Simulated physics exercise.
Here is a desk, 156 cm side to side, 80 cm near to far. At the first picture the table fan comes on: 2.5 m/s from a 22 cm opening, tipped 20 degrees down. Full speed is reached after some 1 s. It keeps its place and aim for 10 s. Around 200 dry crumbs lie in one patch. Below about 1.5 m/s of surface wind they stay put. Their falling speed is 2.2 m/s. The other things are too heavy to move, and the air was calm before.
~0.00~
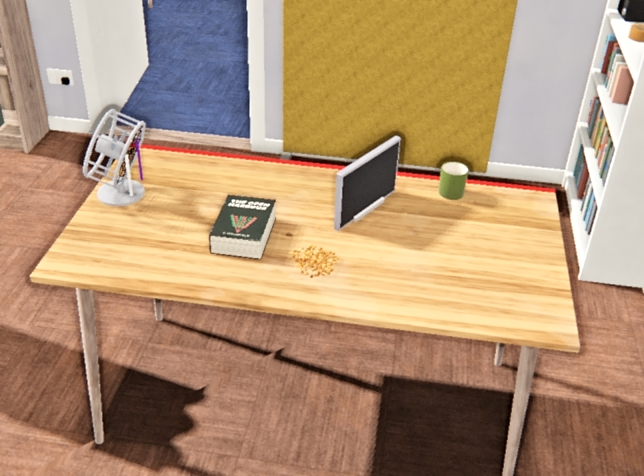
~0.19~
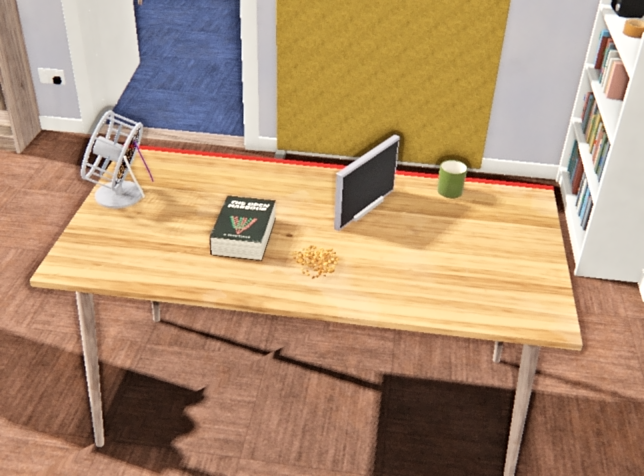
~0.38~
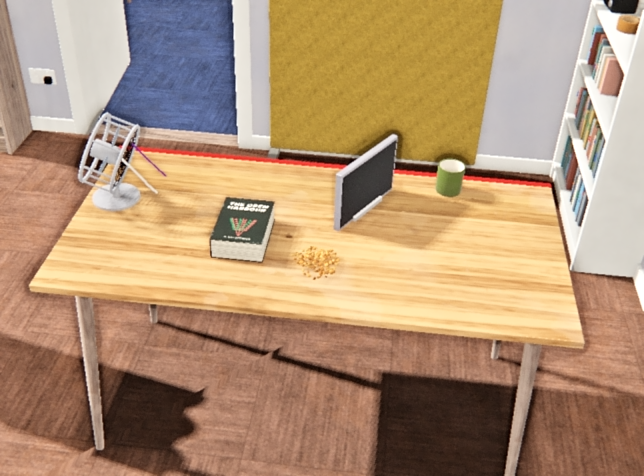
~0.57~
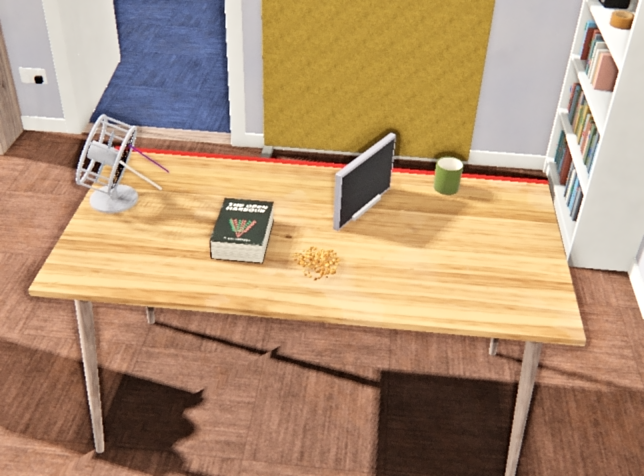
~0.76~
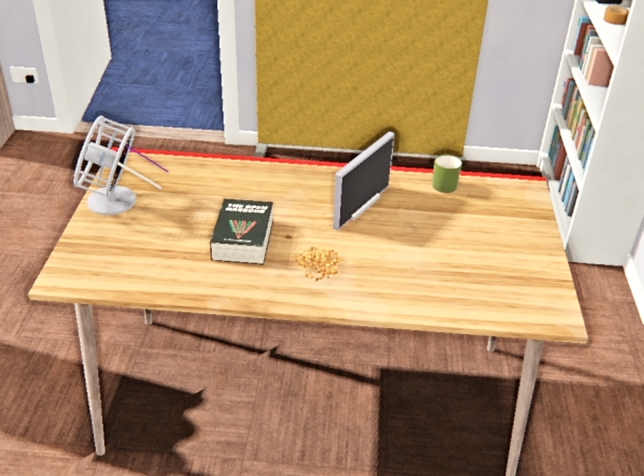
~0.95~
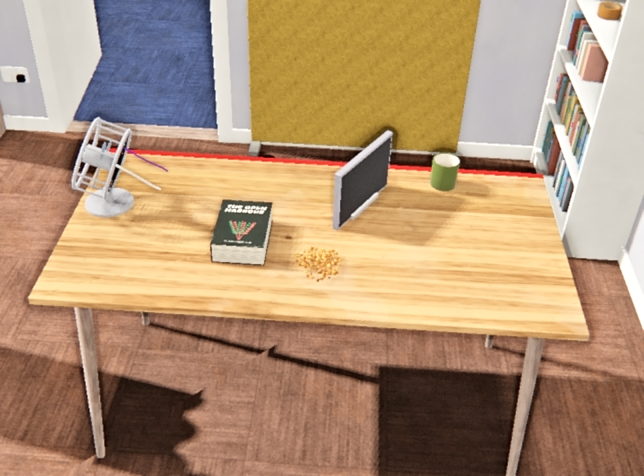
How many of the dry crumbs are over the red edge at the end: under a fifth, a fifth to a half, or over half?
By then under a fifth are over the red edge.
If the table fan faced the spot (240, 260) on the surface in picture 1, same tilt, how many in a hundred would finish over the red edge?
Then about 0 %.
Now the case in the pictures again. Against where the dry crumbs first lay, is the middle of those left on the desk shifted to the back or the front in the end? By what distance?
Towards the front, some 15 cm.
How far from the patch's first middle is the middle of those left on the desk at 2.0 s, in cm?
Roughly 10 cm.
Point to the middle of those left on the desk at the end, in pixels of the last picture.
At about (310, 289).
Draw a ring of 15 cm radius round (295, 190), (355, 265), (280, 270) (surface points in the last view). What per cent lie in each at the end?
In turn about 0 %, 15 %, 40 %.
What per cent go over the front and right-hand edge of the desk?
Roughly 30 % front, 0 % right-hand.
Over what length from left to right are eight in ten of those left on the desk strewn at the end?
Roughly 20 cm.
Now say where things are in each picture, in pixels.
In the first picture, the middle of the dry crumbs is near (315, 260), none has stirred yet and the mouth of the table fan is at (115, 149).
In the second picture, the middle of the dry crumbs is near (317, 261), none has stirred yet and the red edge is centred on (333, 165).
In the third picture, the middle of the dry crumbs is near (317, 262), none has stirred yet, the top of a book is at (243, 219) and the top of a laptop is at (368, 154).
In the fourth picture, the middle of the dry crumbs is near (318, 262) and none has stirred yet.
In the fifth picture, the middle of the dry crumbs is near (319, 262) and none has stirred yet.
In the sixth picture, the middle of the dry crumbs is near (319, 263) and none has stirred yet.
After 2.0 s, 0 % are over the red edge; the middle of those still in play is near (310, 289); 38 % have settled or left.
After 3.2 s, 0 % are over the red edge; the middle of those still in play is near (310, 289); 44 % have settled or left.
After 5.5 s, 0 % are over the red edge; the middle of those still in play is near (310, 289); 48 % have settled or left.
After 10.0 s, at the end, 0 % are over the red edge; the middle of those still in play is near (310, 289).
